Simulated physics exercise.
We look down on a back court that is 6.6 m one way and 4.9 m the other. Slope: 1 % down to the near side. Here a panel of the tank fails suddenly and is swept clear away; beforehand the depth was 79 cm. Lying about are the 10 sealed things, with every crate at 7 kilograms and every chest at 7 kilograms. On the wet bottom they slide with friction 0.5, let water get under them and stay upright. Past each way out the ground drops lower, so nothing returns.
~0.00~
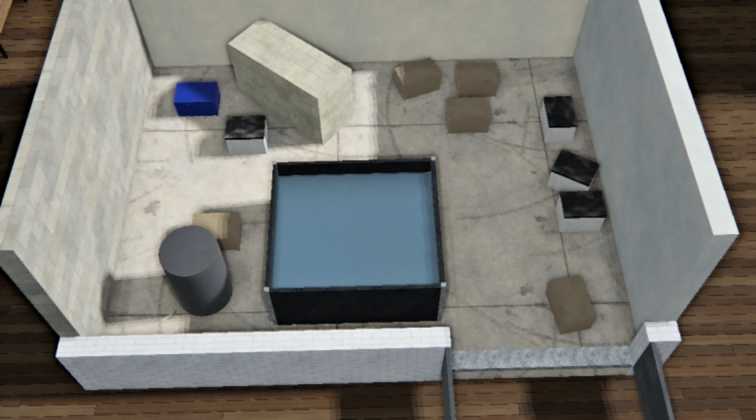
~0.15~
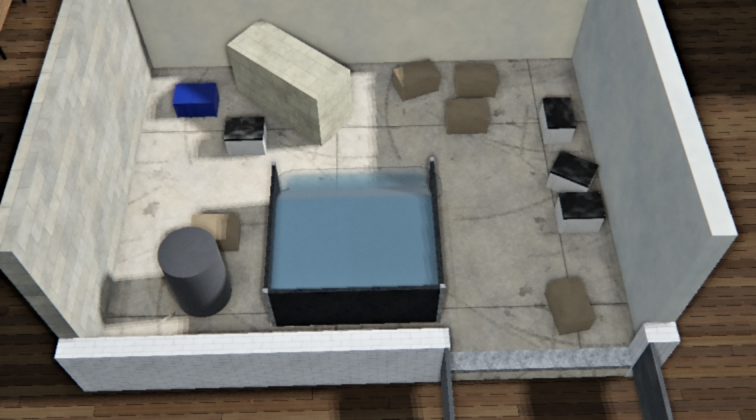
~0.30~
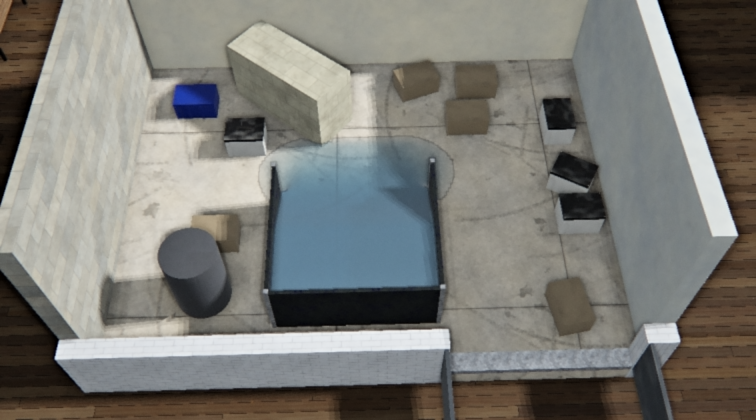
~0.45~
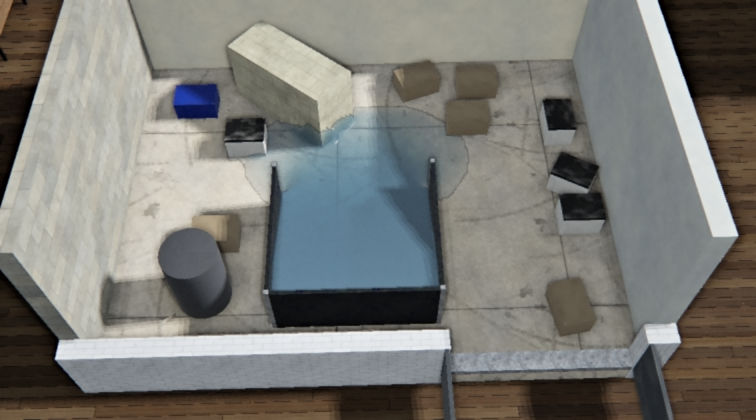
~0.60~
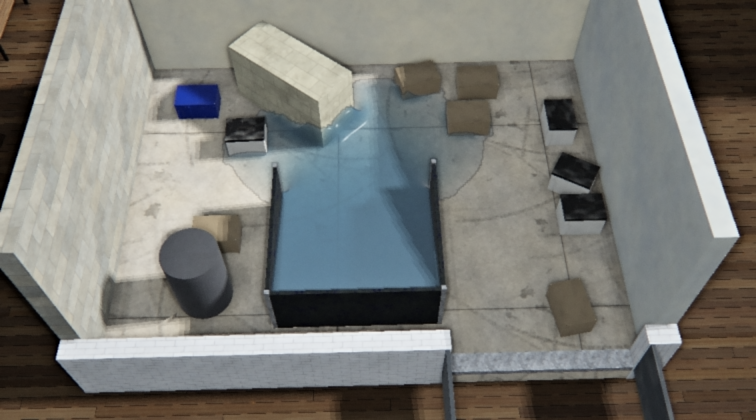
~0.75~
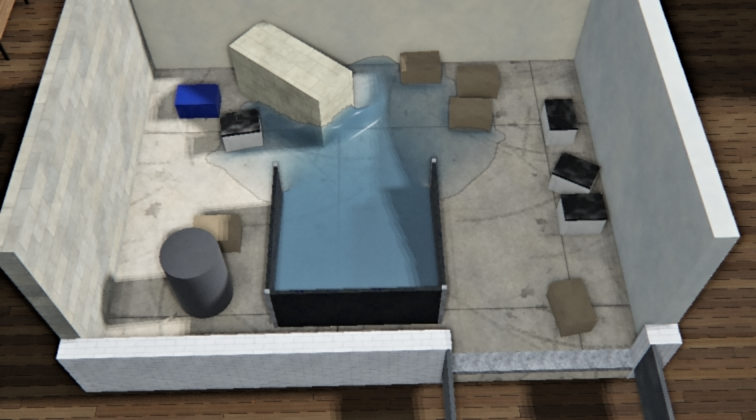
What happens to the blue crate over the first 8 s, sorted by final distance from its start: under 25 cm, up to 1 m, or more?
It ends well away.
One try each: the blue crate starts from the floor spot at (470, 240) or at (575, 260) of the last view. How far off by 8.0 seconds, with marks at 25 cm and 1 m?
Results, in order: Borne far off, then borne far off.
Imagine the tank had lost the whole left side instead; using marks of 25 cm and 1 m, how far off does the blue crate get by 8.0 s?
Outcome for the blue crate: Long-distance displacement.
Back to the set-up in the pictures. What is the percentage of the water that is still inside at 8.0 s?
76 % or so.
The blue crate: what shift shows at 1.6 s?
Displacement by then near 50 cm.
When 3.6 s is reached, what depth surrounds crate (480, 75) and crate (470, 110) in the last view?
Depth approx. 24 cm / 5 cm.
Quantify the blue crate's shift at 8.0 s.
Measured offset: Near 200 cm.
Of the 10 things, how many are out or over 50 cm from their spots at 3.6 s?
Result: 7.
After 1.6 s the blue crate is near (166, 81), 0.5 m from its start, afloat; 0 of 10 are out; 5 afloat.
After 3.6 s the blue crate is near (189, 66), 0.5 m from its start, afloat; 0 of 10 are out; 6 afloat.
After 5.6 s the blue crate is near (210, 106), 0.4 m from its start, afloat; 5 of 10 are out; 5 afloat.
After 8.0 s the blue crate is near (217, 185), 1.8 m from its start, afloat; 6 of 10 are out; 4 afloat.
